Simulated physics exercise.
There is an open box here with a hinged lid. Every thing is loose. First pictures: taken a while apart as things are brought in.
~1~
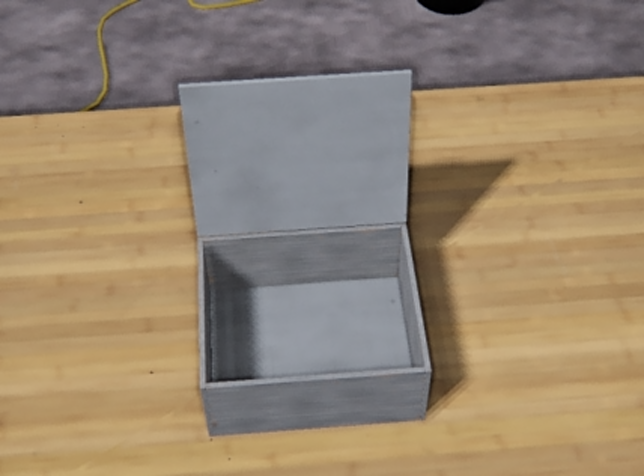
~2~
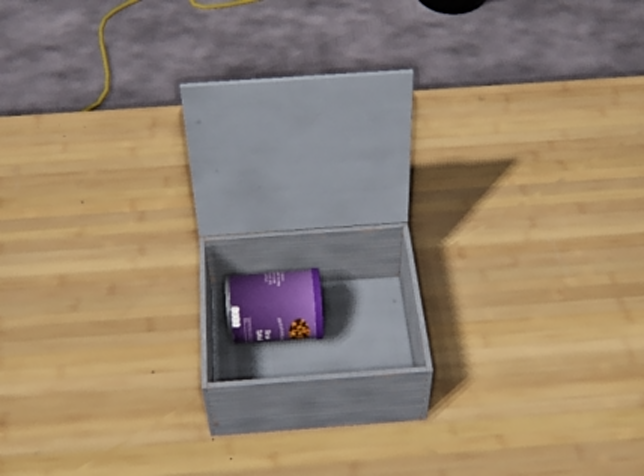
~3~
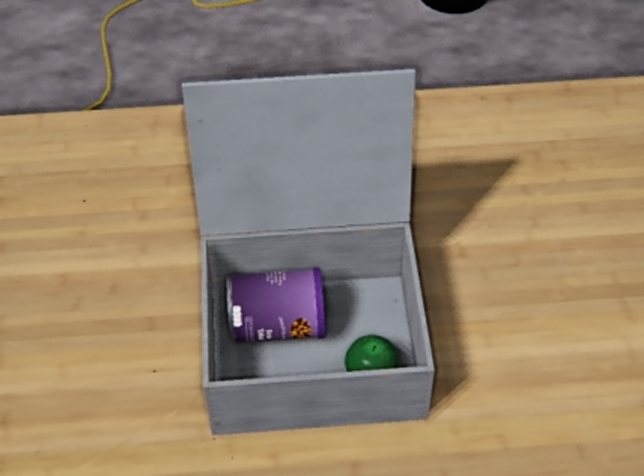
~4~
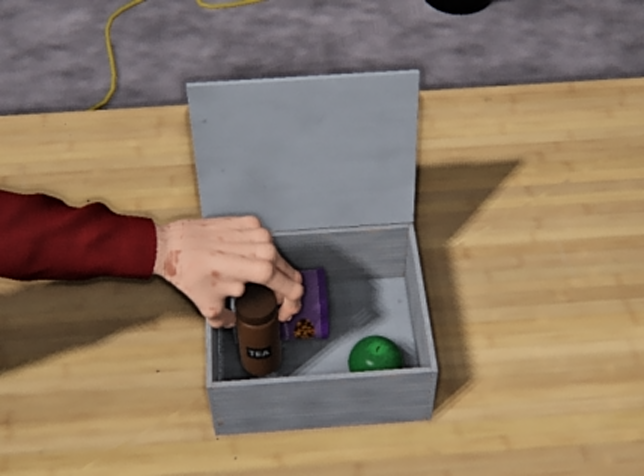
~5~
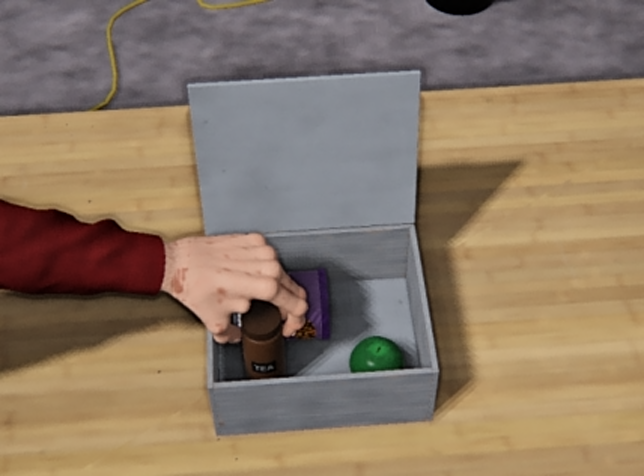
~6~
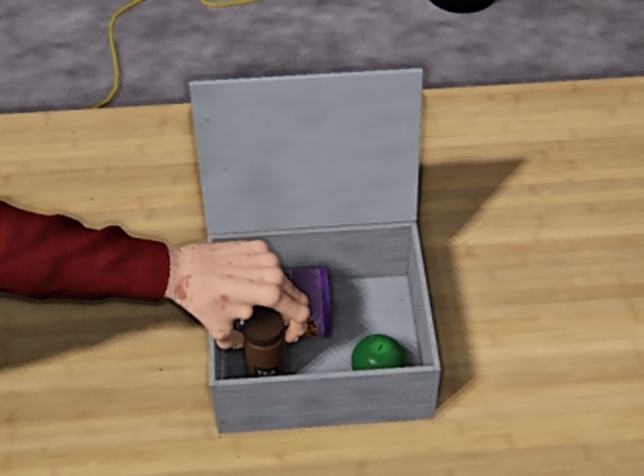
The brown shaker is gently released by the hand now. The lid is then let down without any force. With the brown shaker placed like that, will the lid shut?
My guess is the lid remains aloft.
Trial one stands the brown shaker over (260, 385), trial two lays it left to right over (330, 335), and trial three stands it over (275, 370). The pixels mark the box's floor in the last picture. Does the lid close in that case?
Case one lid open, case two lid shut, case three lid open.
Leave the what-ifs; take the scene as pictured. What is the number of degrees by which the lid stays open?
It comes to about 6°.
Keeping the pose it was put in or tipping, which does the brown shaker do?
Well, it stays just as set.
Then, 1.20 s later than the last frame, lid starting down.
Then, 1.70 s later than the last frame, lid 50° above the rim.
Then, 2.00 s later than the last frame, lid 22° above the rim.
Then, 3.70 s later than the last frame, lid 7° above the rim.
When it is over, lid 7° above the rim; all 3 as before. End places, in pixels of the last picture, brown shaker near (266, 353).
